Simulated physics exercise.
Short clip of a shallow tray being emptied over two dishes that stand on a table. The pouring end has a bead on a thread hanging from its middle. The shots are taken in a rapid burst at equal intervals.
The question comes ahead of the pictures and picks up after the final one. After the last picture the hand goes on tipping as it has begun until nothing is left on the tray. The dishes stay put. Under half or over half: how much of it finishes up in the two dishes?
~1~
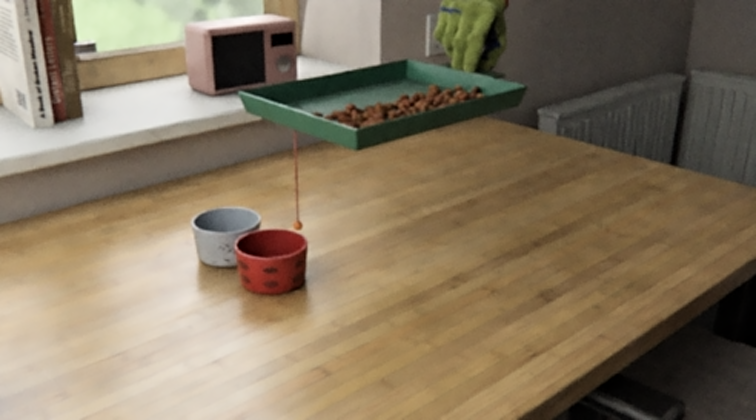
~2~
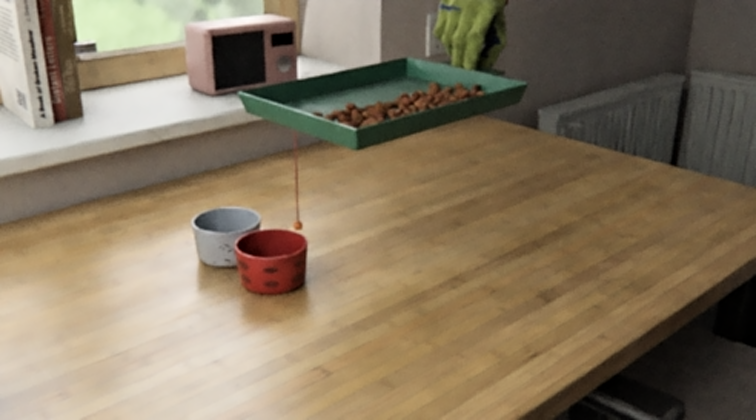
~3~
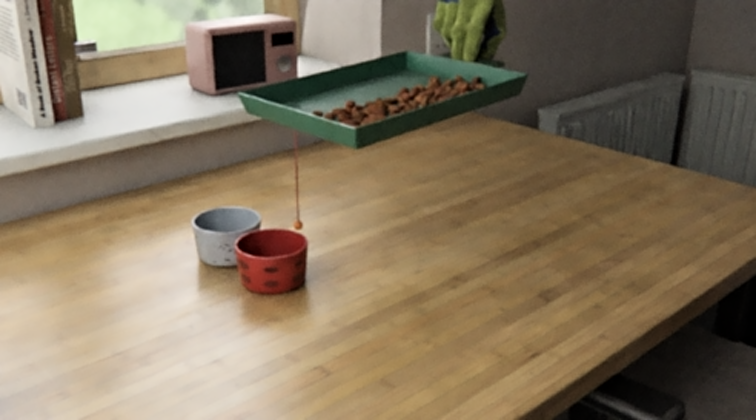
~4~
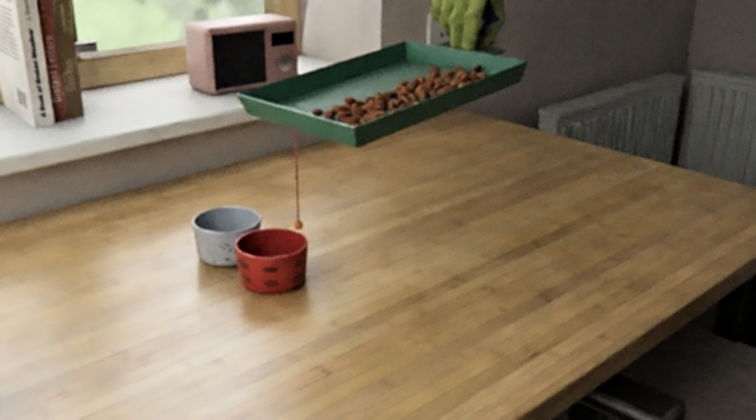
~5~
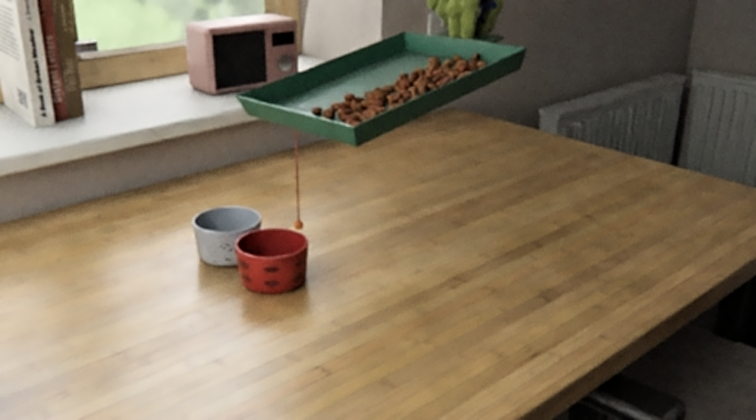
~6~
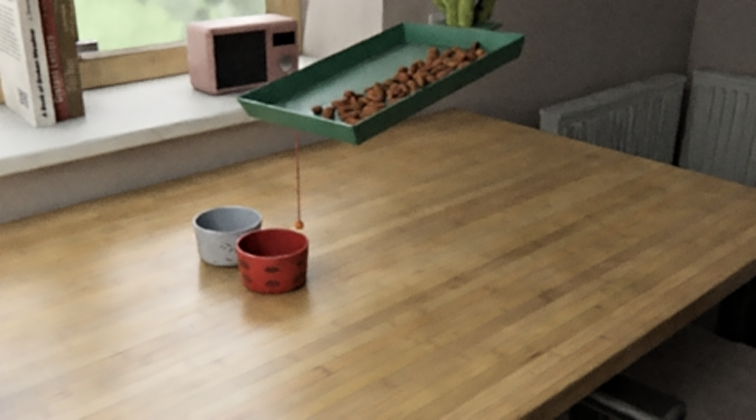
Over half.
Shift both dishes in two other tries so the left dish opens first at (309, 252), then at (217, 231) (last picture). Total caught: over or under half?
First try: A minority; second try: A majority.
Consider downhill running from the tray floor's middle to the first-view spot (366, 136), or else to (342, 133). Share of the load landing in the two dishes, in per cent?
That comes to 0 per cent the first time and 0 per cent the second.
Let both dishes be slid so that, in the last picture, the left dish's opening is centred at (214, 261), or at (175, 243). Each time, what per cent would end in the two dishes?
0 %, then 0 %.
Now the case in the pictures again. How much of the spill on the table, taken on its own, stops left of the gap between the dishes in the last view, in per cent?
Near 80 in a hundred.
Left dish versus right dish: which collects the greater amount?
The one you want is the left of the two.
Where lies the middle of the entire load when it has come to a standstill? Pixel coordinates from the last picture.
Once it all stops, the middle lies near (234, 254).
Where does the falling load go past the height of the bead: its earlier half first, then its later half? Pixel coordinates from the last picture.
Half one: (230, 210), half two: (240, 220).
Soon after the last picture, tray tipped steeply; nearly all on the tray; a stray few in the air.
A little later, tray tipped right over; about half on the tray; a small part in the right dish; a small part in the left dish; a stray few outside both; about a third in the air.
Later still, tray tipped past a quarter turn; about a quarter in the right dish; about half in the left dish; about a quarter outside both.
At rest, tray tipped past a quarter turn; about a quarter in the right dish; about half in the left dish; about a quarter outside both.
